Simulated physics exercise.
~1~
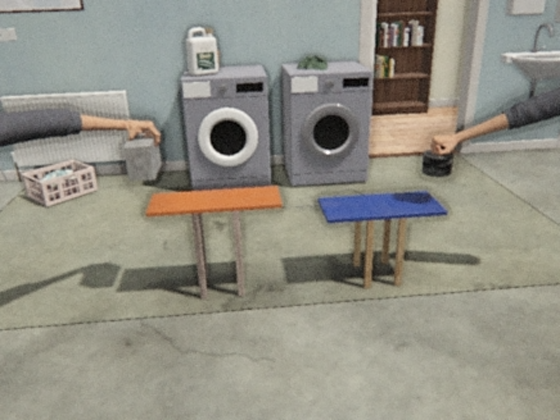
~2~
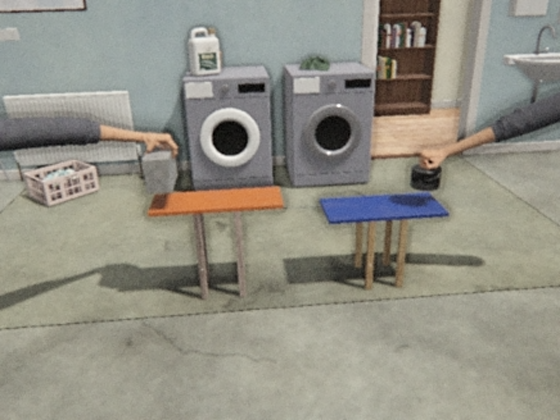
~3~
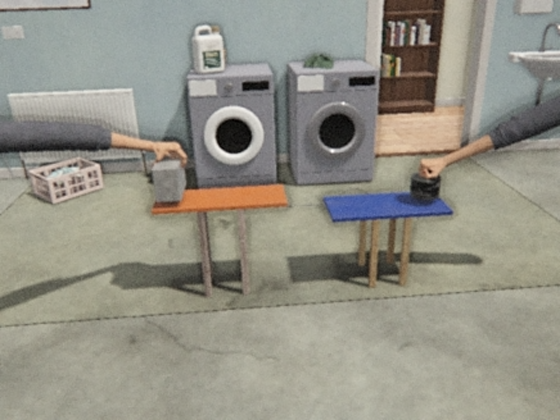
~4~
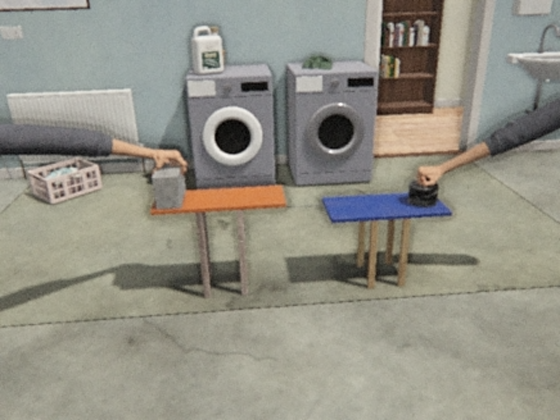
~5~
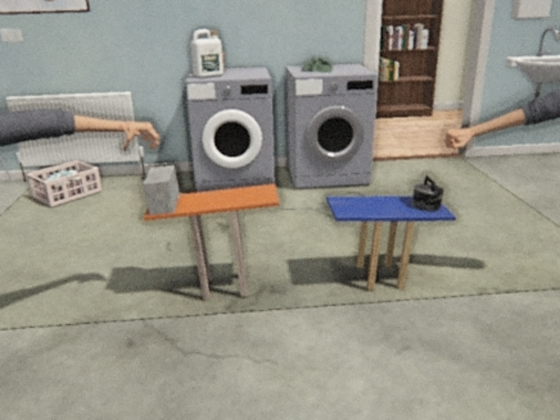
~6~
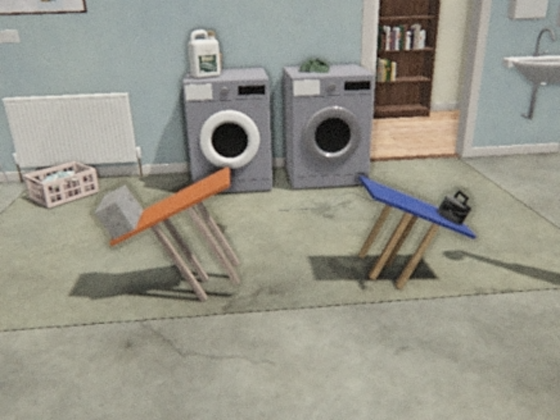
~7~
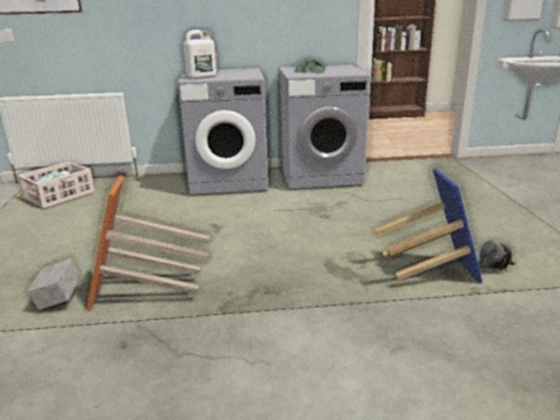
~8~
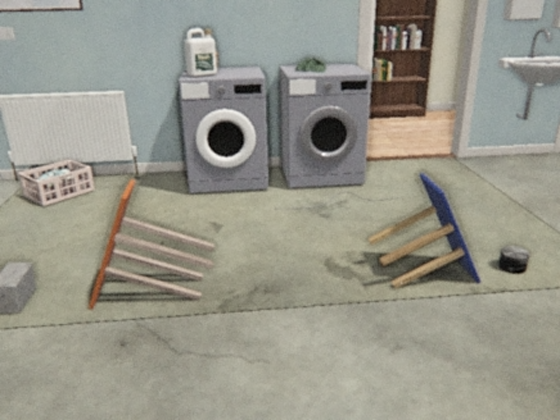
In a laundry room, two hands set a grey block on the left end of an orange-topped stand and a small black object on the right end of a blue one, then let go; both stands tipped outward and toppled, spilling their loads onto the floor.
